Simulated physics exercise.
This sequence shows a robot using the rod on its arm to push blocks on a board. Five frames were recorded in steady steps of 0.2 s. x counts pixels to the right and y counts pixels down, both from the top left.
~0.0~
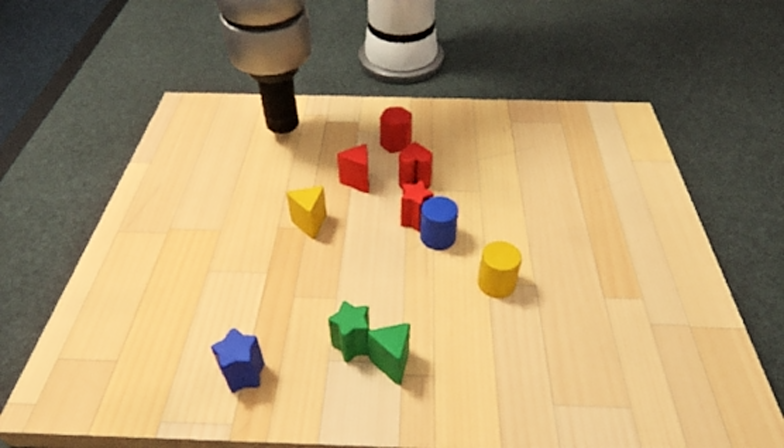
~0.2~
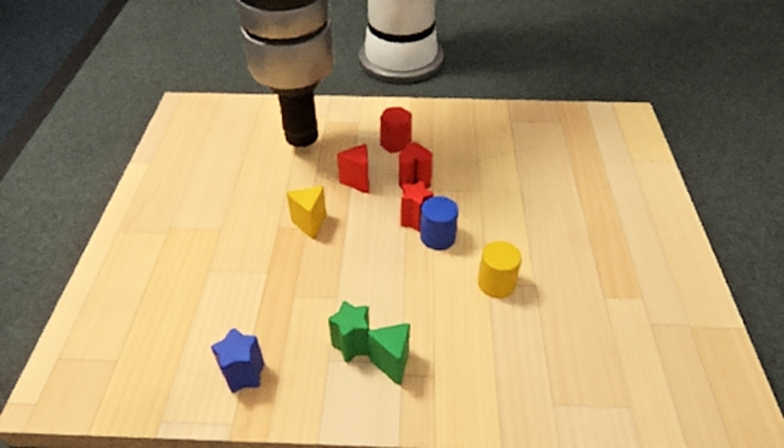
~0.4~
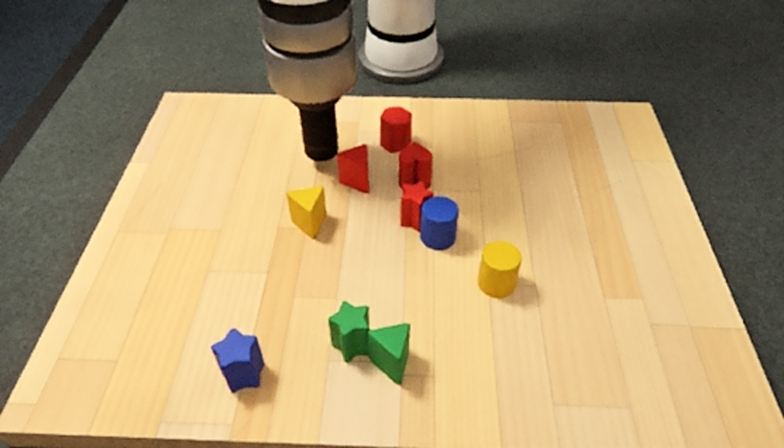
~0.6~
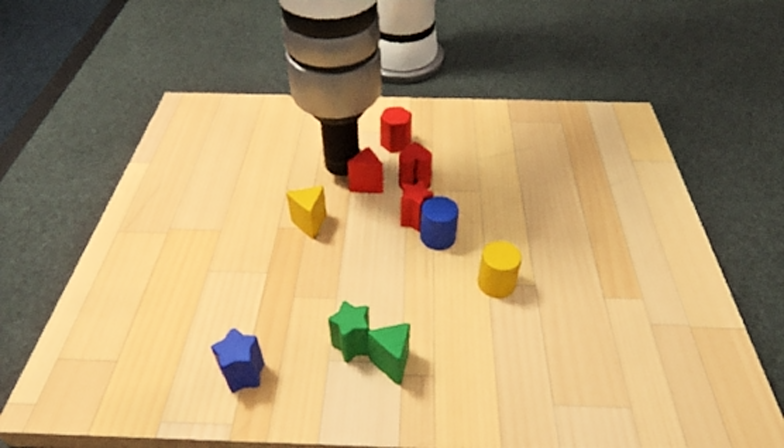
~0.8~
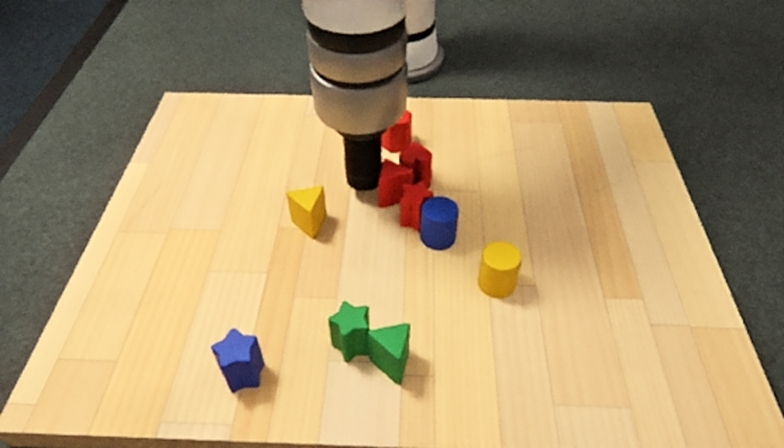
In the video, a robot arm moves its dark rod down and to the right across a wooden board of colored blocks, then pushes the red triangular block rightward, close to the red star-shaped block, while the other blocks stay still.
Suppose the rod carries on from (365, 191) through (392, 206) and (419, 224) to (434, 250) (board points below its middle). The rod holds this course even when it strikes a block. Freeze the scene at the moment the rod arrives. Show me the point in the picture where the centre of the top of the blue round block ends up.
It should be at (499, 249) by then.
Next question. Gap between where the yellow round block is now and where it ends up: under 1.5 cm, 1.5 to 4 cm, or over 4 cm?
My answer is that it shifts 1.5 to 4 cm.
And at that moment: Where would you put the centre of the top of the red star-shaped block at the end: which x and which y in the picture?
My estimate: (467, 239).
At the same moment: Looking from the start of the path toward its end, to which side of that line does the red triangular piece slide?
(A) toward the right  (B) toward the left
B - toward the left.
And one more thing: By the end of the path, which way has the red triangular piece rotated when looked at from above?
Verdict: Counterclockwise.
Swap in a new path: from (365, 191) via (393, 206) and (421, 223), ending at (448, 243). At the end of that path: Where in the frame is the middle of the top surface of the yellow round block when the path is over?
It sits at (533, 278).
On the path given first. One third of the way, rod (393, 196); red triangular piece (423, 180); red star-shaped block (420, 199); blue round block (446, 213).
Two thirds of the way, rod (419, 214); red triangular piece (448, 186), turned 40° anticlockwise; red star-shaped block (446, 216); blue round block (471, 233).
At the end, rod (435, 239); red triangular piece (448, 186), turned 40° anticlockwise; red star-shaped block (467, 239), turned 20° anticlockwise; blue round block (499, 249); yellow round block (532, 271).
